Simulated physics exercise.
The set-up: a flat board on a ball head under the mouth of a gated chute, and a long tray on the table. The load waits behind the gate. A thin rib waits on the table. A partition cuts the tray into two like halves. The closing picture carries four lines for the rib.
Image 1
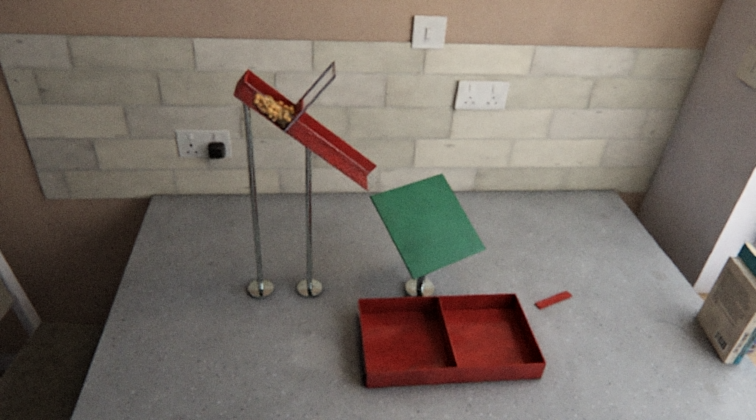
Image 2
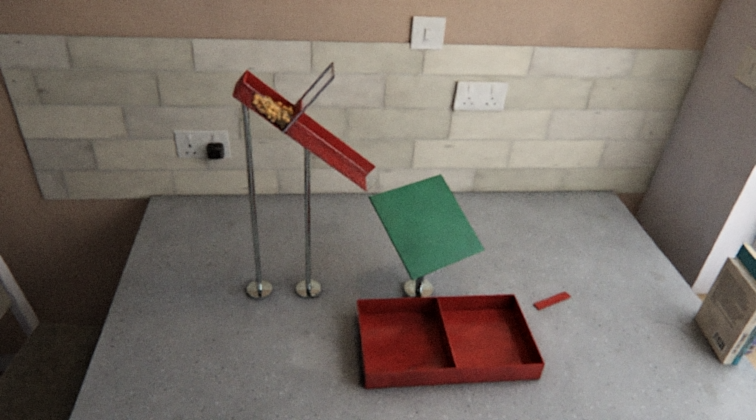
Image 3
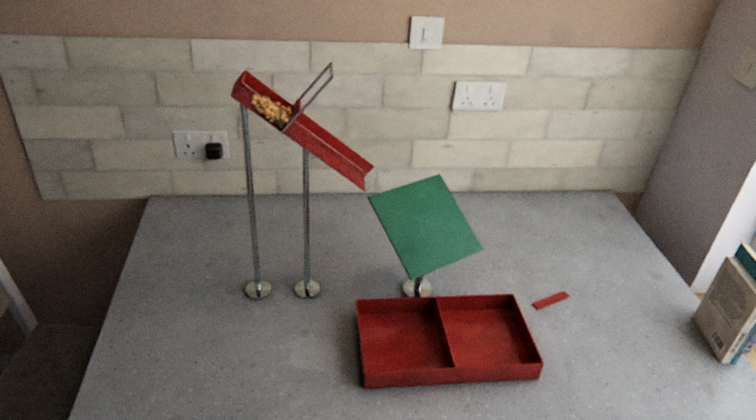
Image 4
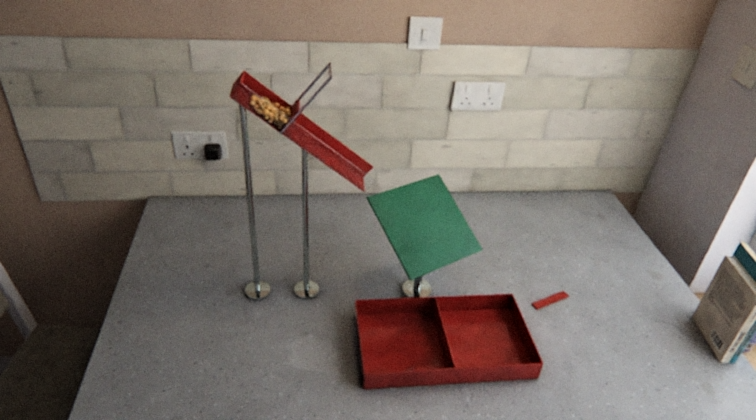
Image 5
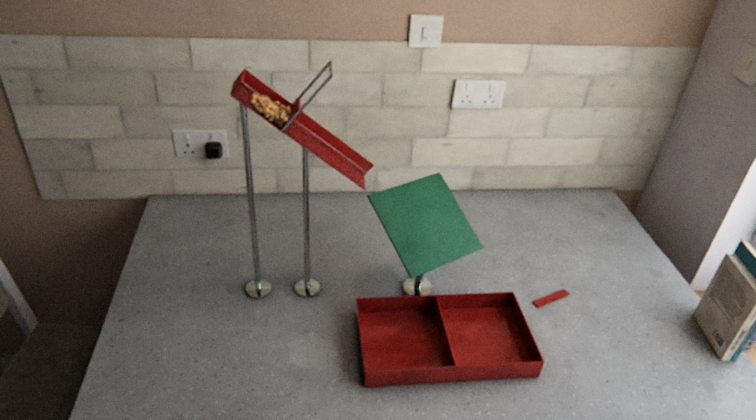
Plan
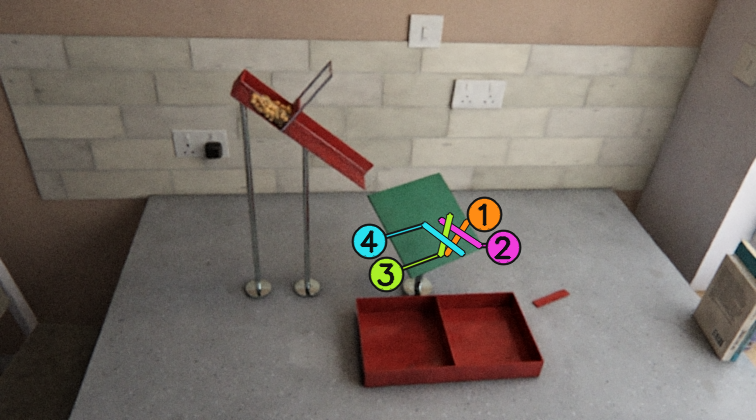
In the video, a sloping red chute on two metal rods holds a pile of small yellowish pieces behind a gate, above a tilted green board and a divided red tray on a grey table. Nothing visibly moves.
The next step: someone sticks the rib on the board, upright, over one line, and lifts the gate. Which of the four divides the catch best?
Line 3 does it best.
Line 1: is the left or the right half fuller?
The right half.
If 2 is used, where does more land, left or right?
The right half.
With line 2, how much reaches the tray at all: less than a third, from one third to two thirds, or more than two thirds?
More than two thirds.
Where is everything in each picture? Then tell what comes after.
The first picture shows load behind the gate near (273, 111), dried chickpeas; lip of the chute near (367, 184), sloping fairly steeply.
The second picture shows middle of the board near (428, 224), tilted fairly steeply; middle of its low edge near (450, 264); of its high edge near (407, 185).
The third picture shows front corners of the tray near (365, 373) and (543, 363); front end of its middle wall near (456, 368); gate still shut near (297, 108).
The fourth picture shows middle of the load near (269, 112); lip near (364, 185).
The fifth picture shows middle of the load near (270, 111); lip near (364, 183).
On the marked copy, line 1 from (467, 222) to (447, 253); line 2 from (441, 220) to (479, 245); line 3 from (450, 216) to (440, 254); line 4 from (424, 225) to (461, 253).
For line 1, of what is caught, a small share in the left half, all but a few in the right.
For line 2, of what is caught, none at all in the left half, the whole lot in the right.
For line 3, of what is caught, close to half in the left half, close to half in the right.
For line 4, of what is caught, none at all in the left half, the whole lot in the right.
